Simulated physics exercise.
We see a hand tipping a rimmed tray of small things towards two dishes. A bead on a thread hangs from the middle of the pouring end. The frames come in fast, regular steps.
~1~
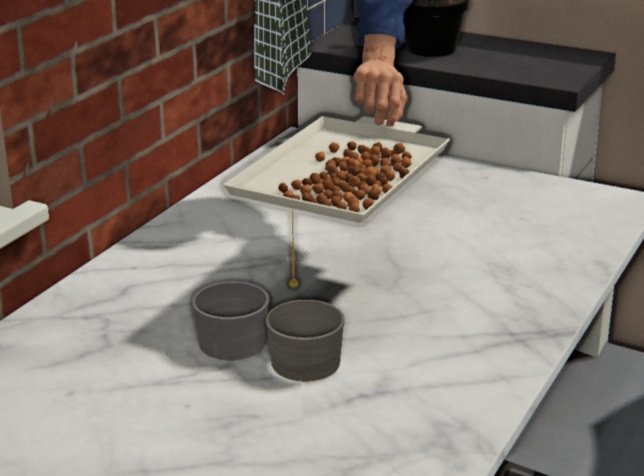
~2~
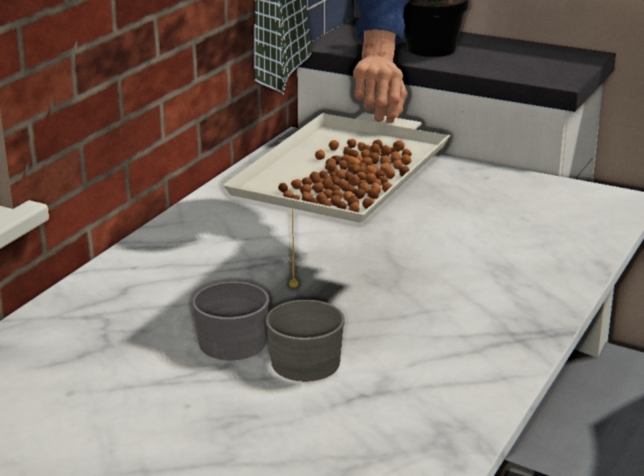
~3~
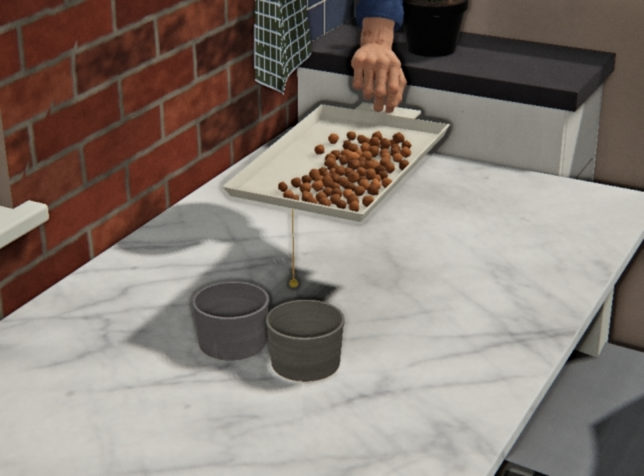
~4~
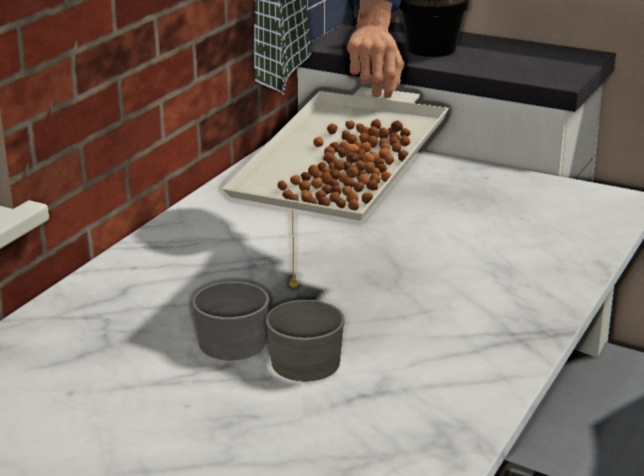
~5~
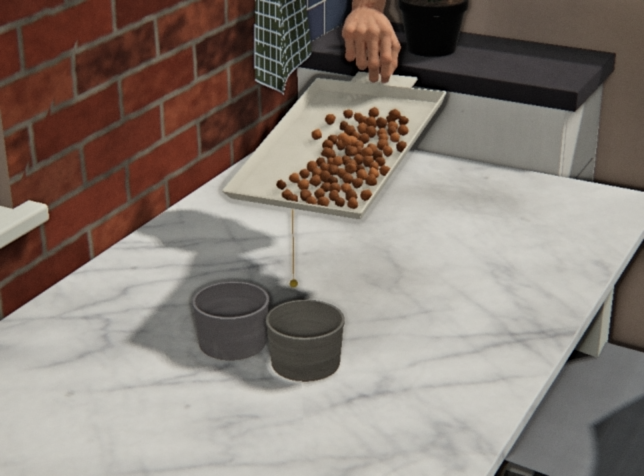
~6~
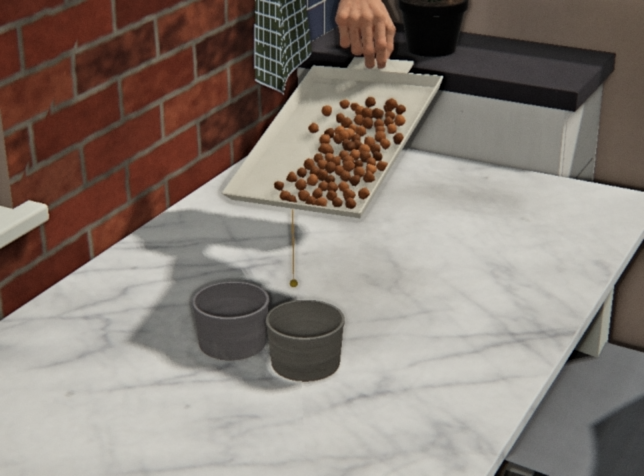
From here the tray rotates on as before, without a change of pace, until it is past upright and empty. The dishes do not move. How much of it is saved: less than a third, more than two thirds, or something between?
Together they catch over two thirds.
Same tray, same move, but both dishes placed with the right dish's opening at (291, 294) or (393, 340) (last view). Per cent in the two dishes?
The first gives 30 %, the second 20 %.
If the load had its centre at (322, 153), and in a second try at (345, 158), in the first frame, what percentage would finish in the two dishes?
The first gives 80 %, the second 80 %.
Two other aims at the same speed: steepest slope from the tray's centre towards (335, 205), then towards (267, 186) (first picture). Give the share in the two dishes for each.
The first gives 50 %, the second 50 %.
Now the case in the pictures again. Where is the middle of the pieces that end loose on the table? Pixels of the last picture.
Close to (143, 324).
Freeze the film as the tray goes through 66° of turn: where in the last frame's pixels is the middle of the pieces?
Close to (279, 191).
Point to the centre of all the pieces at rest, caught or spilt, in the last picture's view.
Around (237, 337).
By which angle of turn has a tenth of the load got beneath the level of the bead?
Near 75 degrees.
Shortly afterwards, tray tipped steeply; the bulk on the tray; only a few in the left dish; a little in the air.
Next, tray tipped past a quarter turn; near a quarter in the right dish; near half in the left dish; a little outside both; a little in the air.
Some moments later, tray tipped past a quarter turn; near a quarter in the right dish; near two thirds in the left dish; a little outside both.
In the end, tray tipped past a quarter turn; near a quarter in the right dish; near two thirds in the left dish; a little outside both.
